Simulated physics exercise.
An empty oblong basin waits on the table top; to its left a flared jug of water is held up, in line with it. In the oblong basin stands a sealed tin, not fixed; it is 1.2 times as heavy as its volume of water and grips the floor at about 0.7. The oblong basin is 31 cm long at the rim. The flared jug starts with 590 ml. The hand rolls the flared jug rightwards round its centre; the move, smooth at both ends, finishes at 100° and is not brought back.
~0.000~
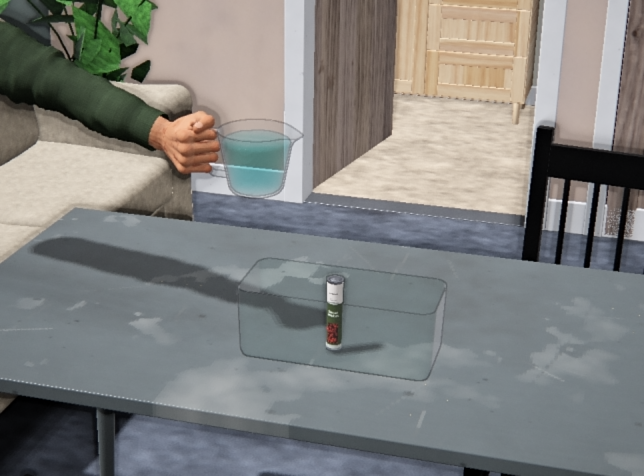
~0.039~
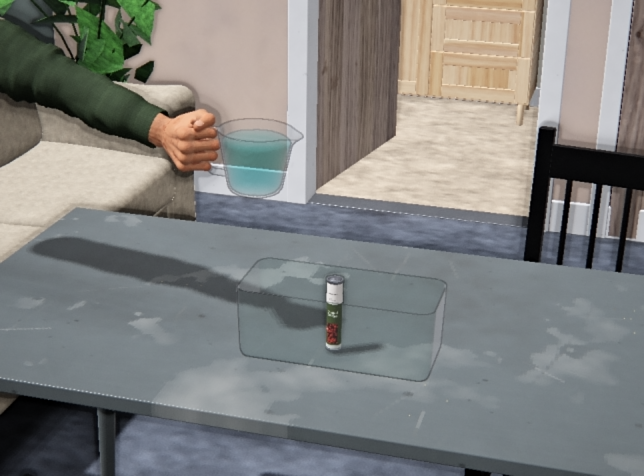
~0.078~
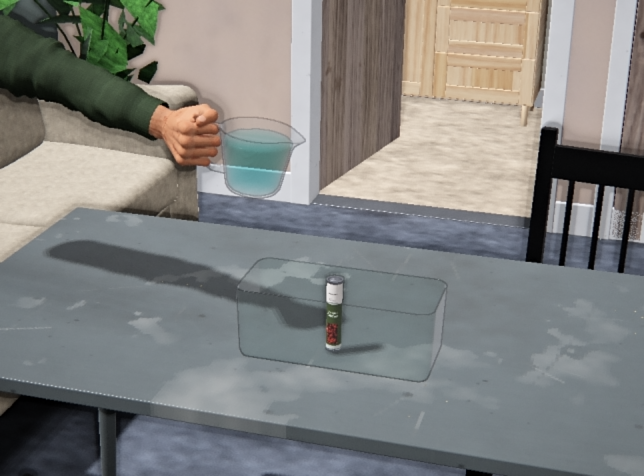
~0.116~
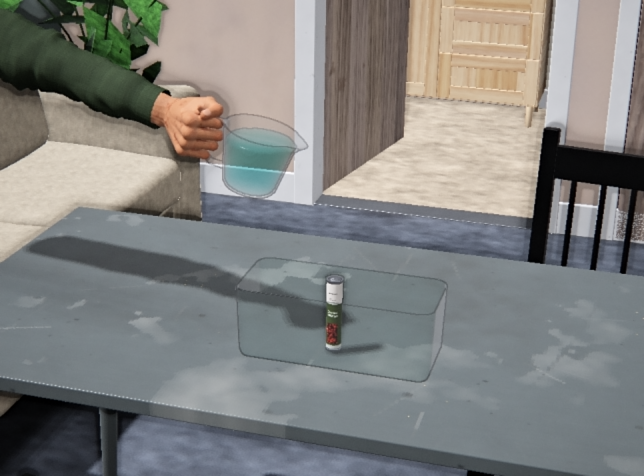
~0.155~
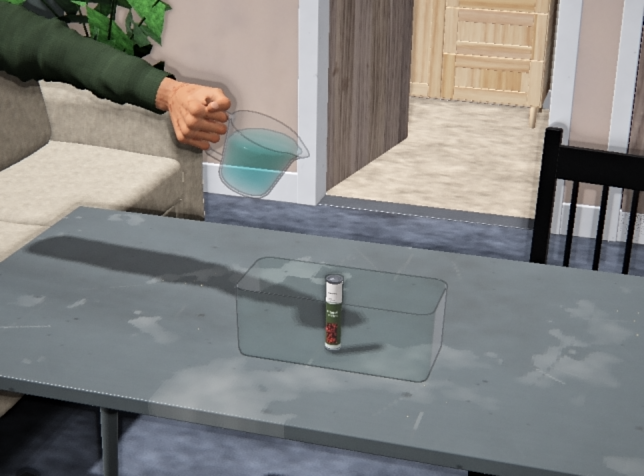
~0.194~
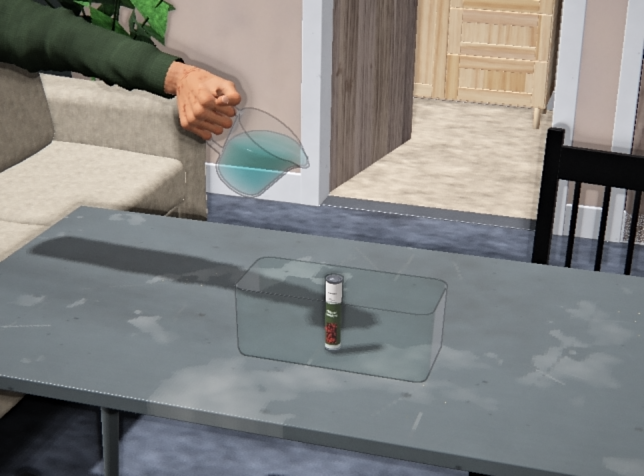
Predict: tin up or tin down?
It goes over.
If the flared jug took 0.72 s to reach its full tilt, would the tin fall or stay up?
Then it goes over.
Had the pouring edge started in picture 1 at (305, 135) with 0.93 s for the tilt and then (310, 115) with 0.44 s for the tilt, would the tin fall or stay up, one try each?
First it goes over; then it keeps standing.
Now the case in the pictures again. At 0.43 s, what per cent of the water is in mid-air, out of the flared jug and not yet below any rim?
About 48 per cent.
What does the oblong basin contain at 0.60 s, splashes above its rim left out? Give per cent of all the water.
Near 78 in a hundred.
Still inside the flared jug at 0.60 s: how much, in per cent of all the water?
Some 6 per cent.
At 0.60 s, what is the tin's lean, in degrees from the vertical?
It is at some 0°.
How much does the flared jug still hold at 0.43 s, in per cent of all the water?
About 36 per cent.
After 0.43 s the tilt is 97° and 36 per cent is still to pour; the tin stands where it began.
After 0.60 s the tilt is 100° and 6 per cent is still to pour; the tin stands 1 cm from where it began.
After 0.78 s the tilt is 100° and 0 per cent is still to pour; the tin leans 12°.
After 0.98 s the tilt is 100° and 0 per cent is still to pour; the tin lies on its side.
In the end the tin lies on its side.
